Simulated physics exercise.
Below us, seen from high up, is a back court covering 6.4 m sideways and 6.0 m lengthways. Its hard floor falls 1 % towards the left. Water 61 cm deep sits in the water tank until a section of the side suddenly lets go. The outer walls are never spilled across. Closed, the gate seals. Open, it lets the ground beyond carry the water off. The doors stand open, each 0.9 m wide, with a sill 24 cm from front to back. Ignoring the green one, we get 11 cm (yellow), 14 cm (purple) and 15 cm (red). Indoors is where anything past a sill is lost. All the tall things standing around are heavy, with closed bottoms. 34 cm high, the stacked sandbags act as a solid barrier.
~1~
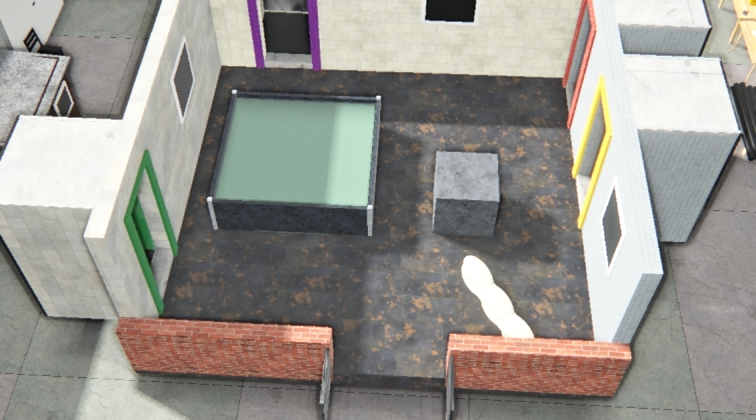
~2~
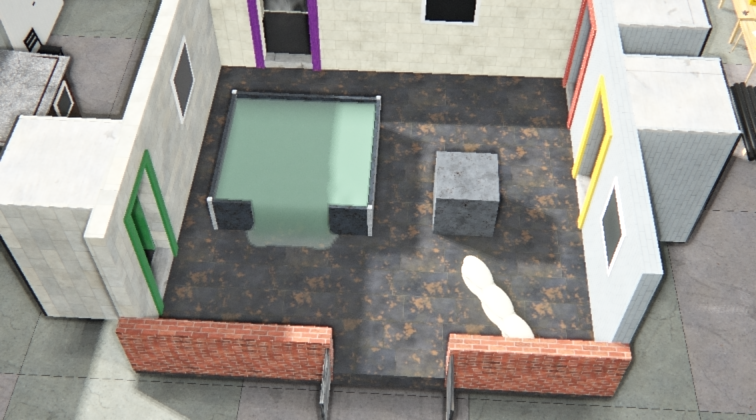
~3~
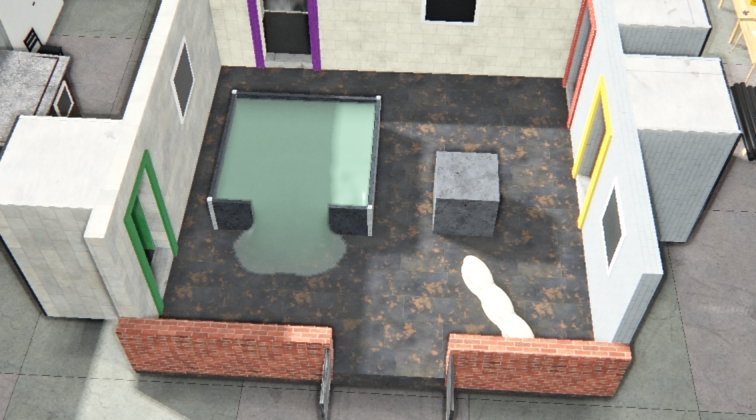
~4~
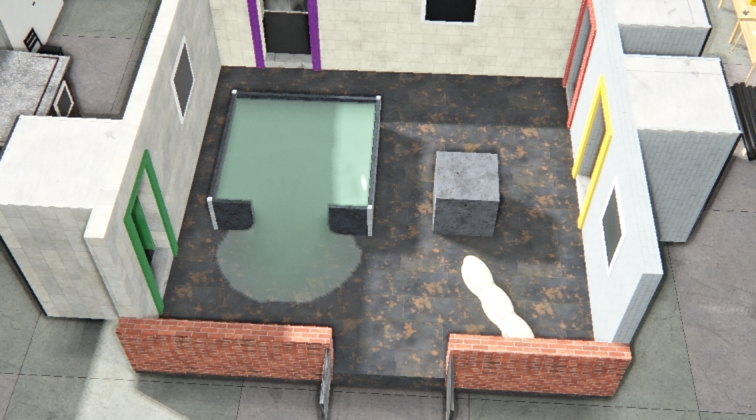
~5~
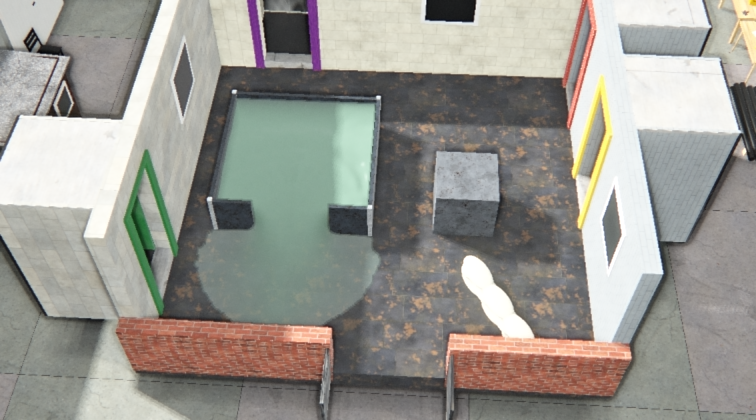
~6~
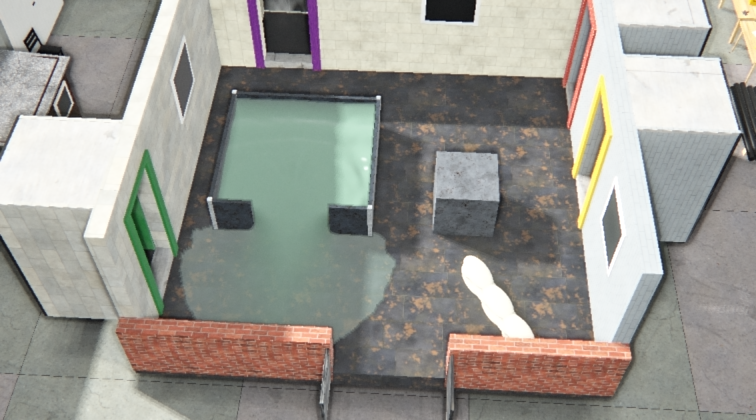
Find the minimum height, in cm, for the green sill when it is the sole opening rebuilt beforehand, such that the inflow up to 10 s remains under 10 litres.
The minimum height is about 21 cm.
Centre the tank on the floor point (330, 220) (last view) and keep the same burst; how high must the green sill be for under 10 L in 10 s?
About 21 cm.
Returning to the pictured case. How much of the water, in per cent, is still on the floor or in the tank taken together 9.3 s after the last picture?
About 76 %.
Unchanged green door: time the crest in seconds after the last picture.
The level tops out around 2.8 s.
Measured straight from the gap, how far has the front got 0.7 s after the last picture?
Roughly 2.8 m.
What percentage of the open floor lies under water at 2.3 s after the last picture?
I'd say near 30 percent.
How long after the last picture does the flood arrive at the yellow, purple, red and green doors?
Door yellow: 8.0 seconds; door purple: 3.6 seconds; door red: 8.0 seconds; door green: 0.2 seconds.
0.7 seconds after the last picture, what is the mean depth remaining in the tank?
The mean depth is roughly 45 cm.
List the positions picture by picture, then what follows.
The first frame shows still water, 61 cm deep, in the water tank at (299, 150); the green door at (154, 242) is dry.
In the second frame, the front is at (255, 241), 0.3 m from the gap at (292, 222); 0.2 m2 of floor is wet, 61 cm left at the back.
In the third frame, the gap is at (292, 223), the front 0.8 m out at (261, 270); the back of the water tank holds 61 cm.
In the fourth frame, the gap is at (292, 223), the front 1.3 m out at (260, 296); the back of the water tank holds 61 cm.
In the fifth frame, water pours out at (292, 223) and has run 1.9 m, to a hidden place; about 5 cm deep outside, 61 cm at the back.
In the sixth frame, water pours out at (292, 222) and has run 2.2 m, to a hidden place; about 5 cm deep outside, 60 cm at the back; the green door at (154, 242), 2.1 m from the gap, is still 0.4 m from the nearest water.
Then, 0.7 s after the last picture water covers 20 % of the floor, deepest (43 cm) near (152, 348); 5 cm at the green door, 0 litres in over its 23 cm sill.
Then, 2.3 s after the last picture water covers 30 % of the floor, deepest (36 cm) near (152, 348); 20 cm at the green door, 1 litre in over its 23 cm sill.
Then, 9.3 s after the last picture water covers 90 % of the floor, deepest (16 cm) near (220, 74); 11 cm at the green door, 4 litres in over its 23 cm sill.
At the green door as built, the water peaked near 23 cm, 2.9 s after the last picture.
Run again over the same 10 s with other heights there, 27 litres in over 17 cm, 4 litres over 23 cm. The limit of 10 litres is kept from about 21 cm up.
